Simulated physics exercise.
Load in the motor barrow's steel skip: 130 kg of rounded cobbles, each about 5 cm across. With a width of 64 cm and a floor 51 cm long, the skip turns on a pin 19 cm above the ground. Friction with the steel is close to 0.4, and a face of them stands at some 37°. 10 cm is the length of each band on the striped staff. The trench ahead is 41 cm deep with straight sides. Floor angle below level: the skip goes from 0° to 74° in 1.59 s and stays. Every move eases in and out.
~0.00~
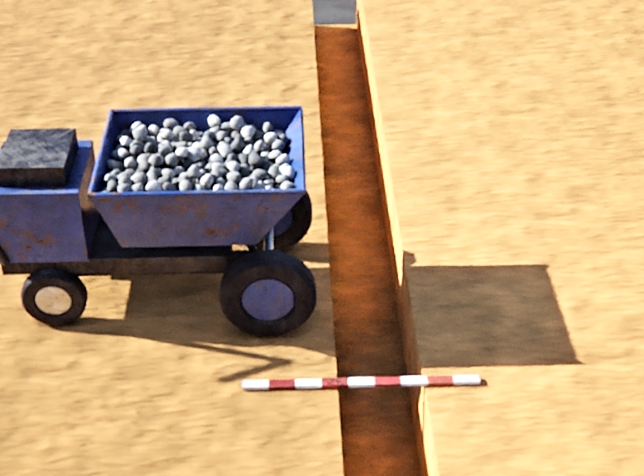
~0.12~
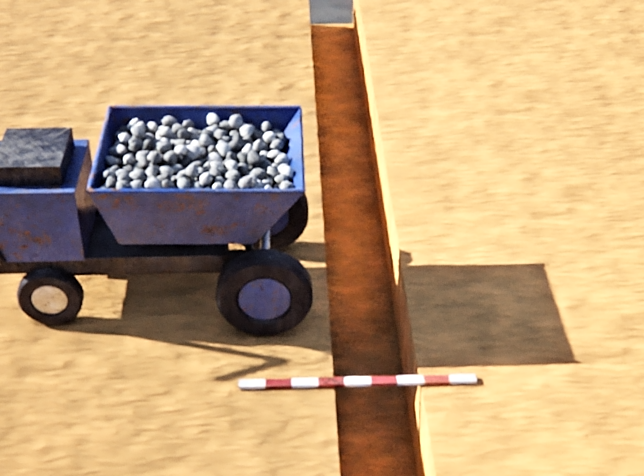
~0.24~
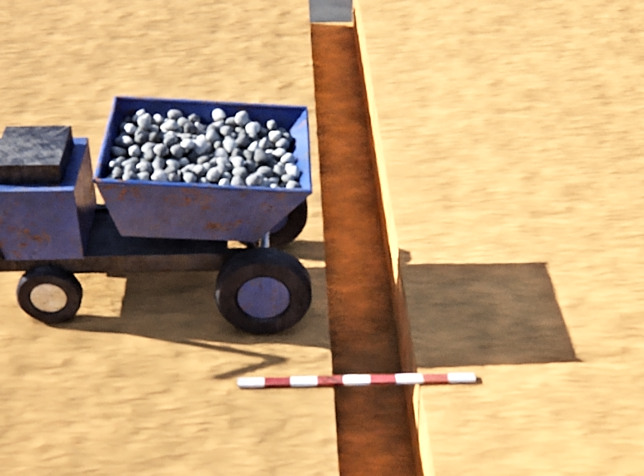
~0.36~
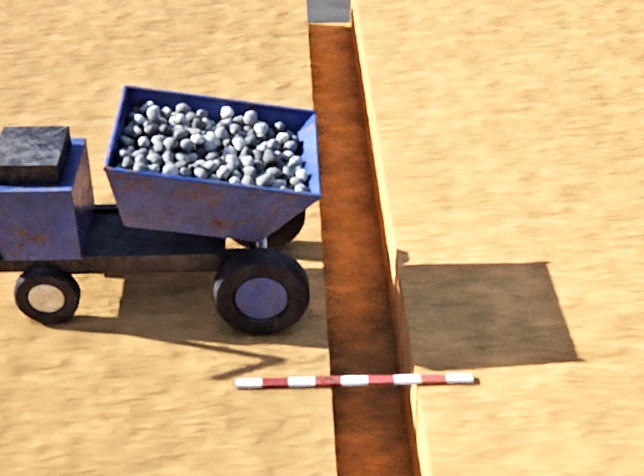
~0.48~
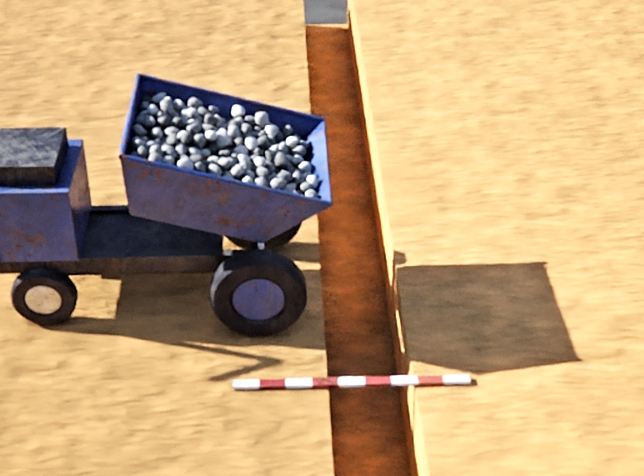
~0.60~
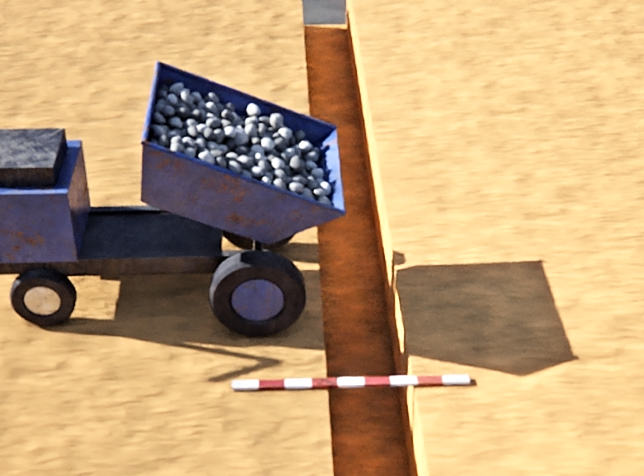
A blue motor barrow standing beside a straight trench, its skip of grey stones slowly tilting down to the right toward the trench.
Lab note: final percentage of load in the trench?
Approx. 37 %.
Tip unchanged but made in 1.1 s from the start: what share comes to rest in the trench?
Then some 30 per cent would.
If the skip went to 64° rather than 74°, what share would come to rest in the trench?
Then roughly 35 percent.
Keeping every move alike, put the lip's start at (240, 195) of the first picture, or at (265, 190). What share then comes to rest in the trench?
It'd be around 95 per cent and after that around 70 per cent.
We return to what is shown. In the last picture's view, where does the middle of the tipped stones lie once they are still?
Around (430, 281).
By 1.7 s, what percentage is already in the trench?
Roughly 5 percent of the load.
After 1.2 s the floor is at 62°; 99 % in the skip, 1 % in the trench, 1 % past the trench; the foremost stones are at (407, 254).
After 1.7 s the floor is at 74°; 46 % in the skip, 5 % in the trench, 49 % past the trench; the foremost stones are at (541, 293).
After 2.0 s the floor is at 74°; 20 % in the skip, 14 % in the trench, 66 % past the trench; the foremost stones are at (601, 277).
After 4.0 s the floor is at 74°; 0 % in the skip, 37 % in the trench, 63 % past the trench; the foremost stones are at (618, 249).
